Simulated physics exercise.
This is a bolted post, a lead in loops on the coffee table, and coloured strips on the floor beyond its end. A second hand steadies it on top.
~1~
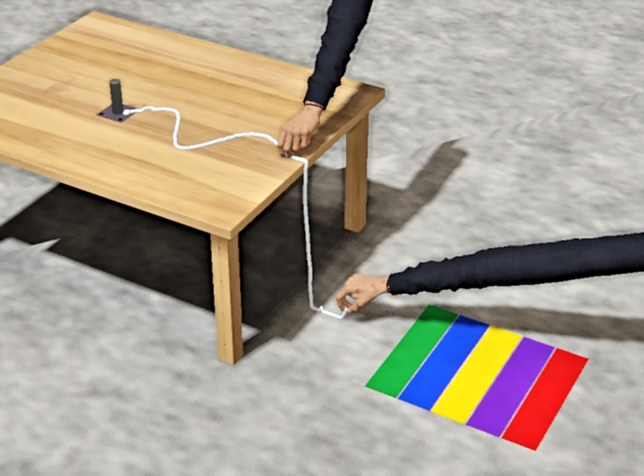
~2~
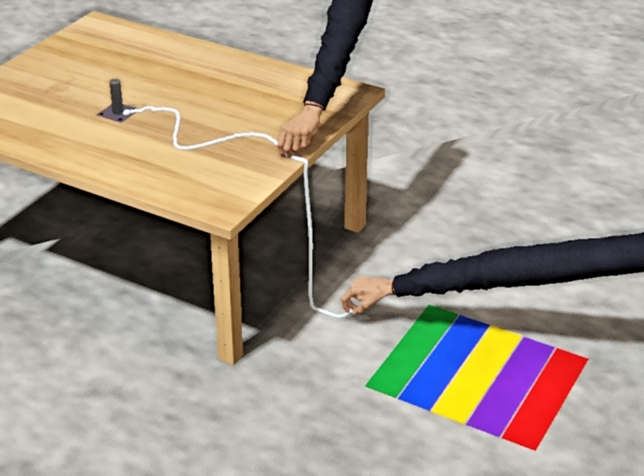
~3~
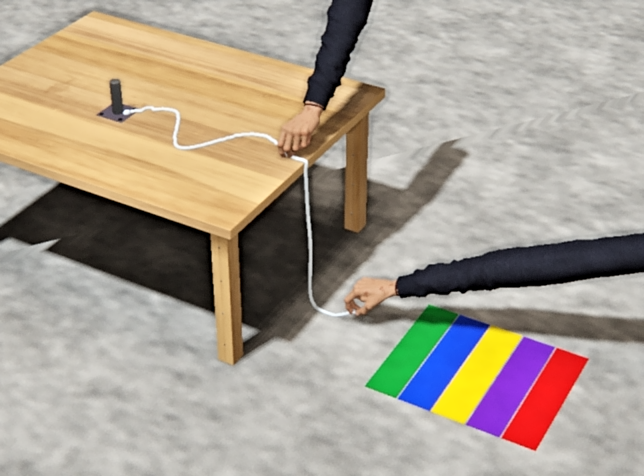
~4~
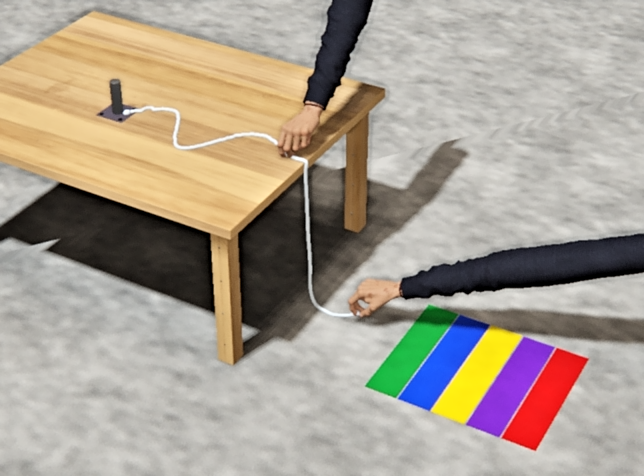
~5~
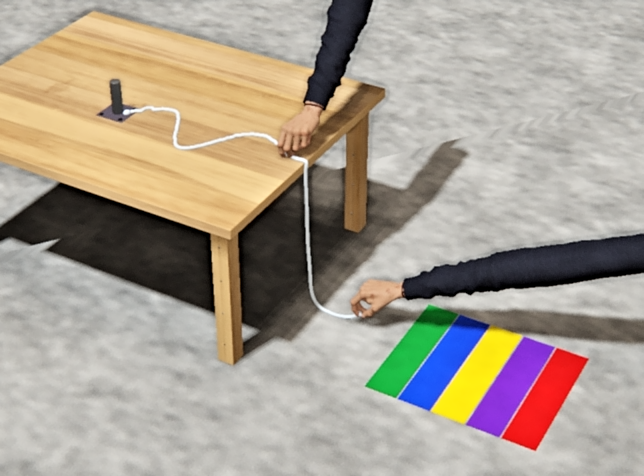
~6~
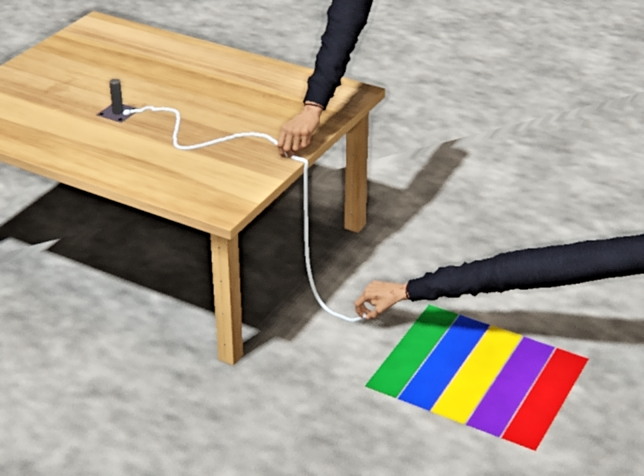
A dark-sleeved arm reaching in from the right draws the loose end of a white cord slowly and slightly rightward near the floor, seen from above at an angle by a still camera. The cord winds from a small black post across a wooden coffee table, where another hand rests on it, and hangs over the edge. Green, blue, yellow, purple and red strips lie on the grey floor.
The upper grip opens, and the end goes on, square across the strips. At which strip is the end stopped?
Over red.
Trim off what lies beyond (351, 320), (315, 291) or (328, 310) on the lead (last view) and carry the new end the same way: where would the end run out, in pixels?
In that order: (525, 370), (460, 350) and (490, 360).
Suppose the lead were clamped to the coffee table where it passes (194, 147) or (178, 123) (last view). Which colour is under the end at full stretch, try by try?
Try by try: Yellow; purple.
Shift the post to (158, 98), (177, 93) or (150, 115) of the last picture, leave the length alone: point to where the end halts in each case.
About (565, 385), (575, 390) and (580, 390).
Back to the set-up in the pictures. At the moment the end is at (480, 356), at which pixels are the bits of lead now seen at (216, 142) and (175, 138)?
The first at (267, 157), the second at (216, 143).
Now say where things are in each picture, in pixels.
End (346, 309); green (392, 376); blue (425, 388); yellow (459, 401); purple (493, 414); red (528, 427), in the first frame.
End (351, 311); lead through (159, 110) (176, 140) (240, 136) (296, 159) (310, 227) (310, 287), in the second frame.
End (354, 312), in the third frame.
End (358, 313); lead through (159, 110) (176, 140) (240, 136) (296, 159) (308, 226) (310, 287), in the fourth frame.
End (361, 314), in the fifth frame.
End (365, 316); lead through (159, 110) (176, 140) (240, 136) (296, 159) (306, 225) (314, 288), in the sixth frame.
A little later, end near (480, 356); over yellow.
Next, end near (521, 371); over purple.
When it is tight, end near (548, 380); over red. The end stops over the red strip.
